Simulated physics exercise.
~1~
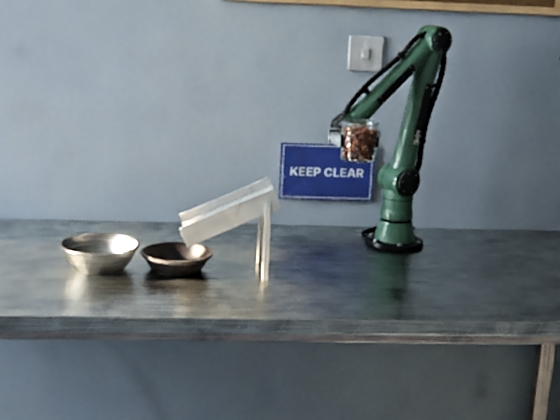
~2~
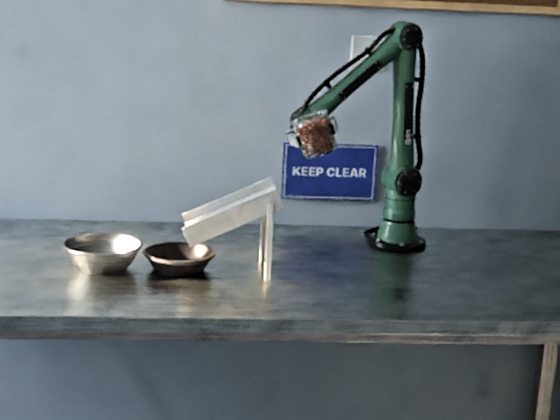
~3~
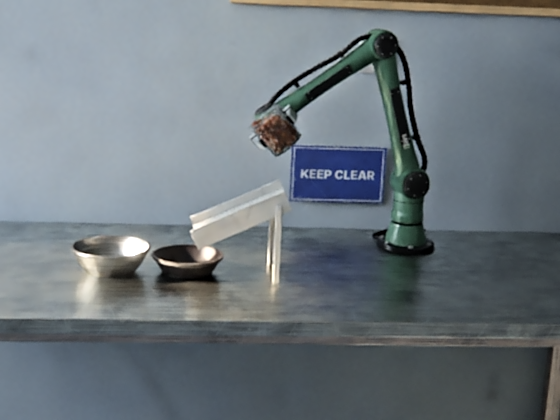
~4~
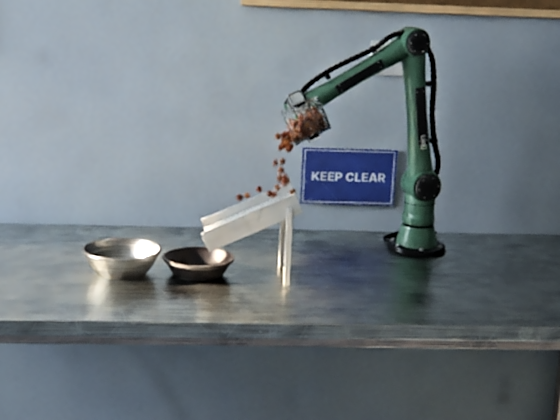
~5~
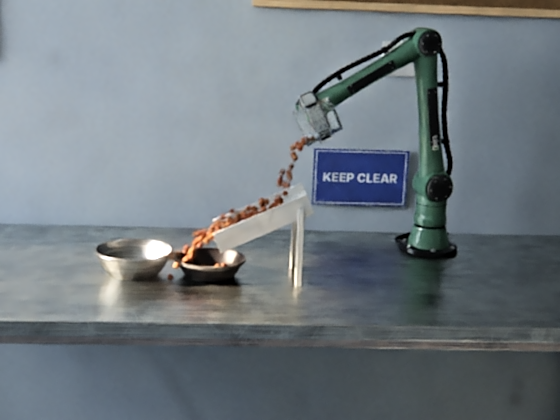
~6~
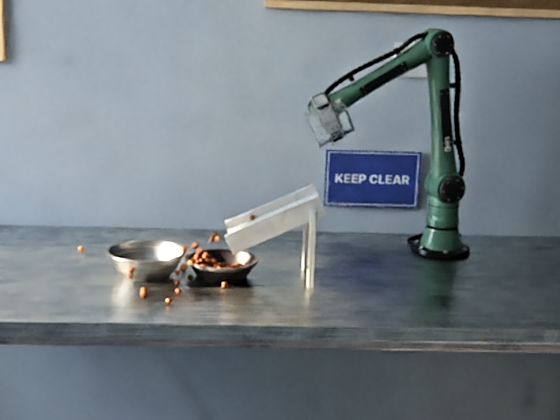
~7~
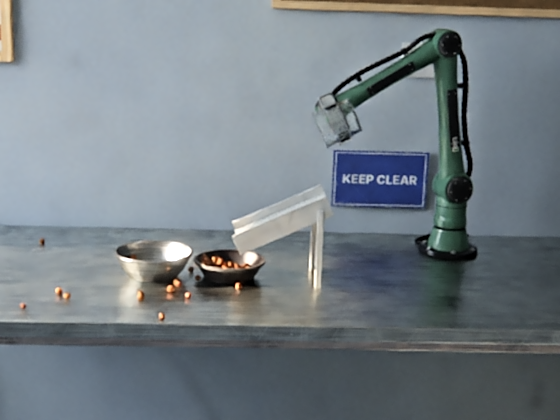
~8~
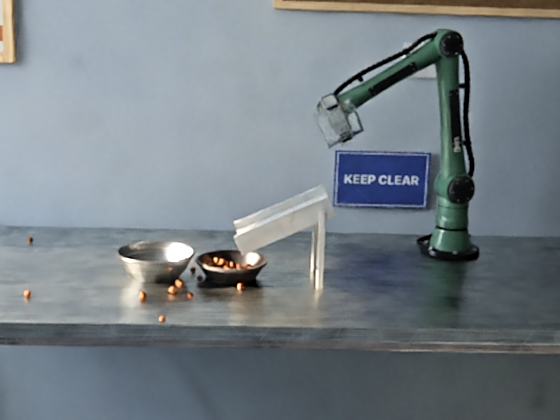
A green robot arm tips hazelnuts down a chute; most fill the dark bowl, some scatter.
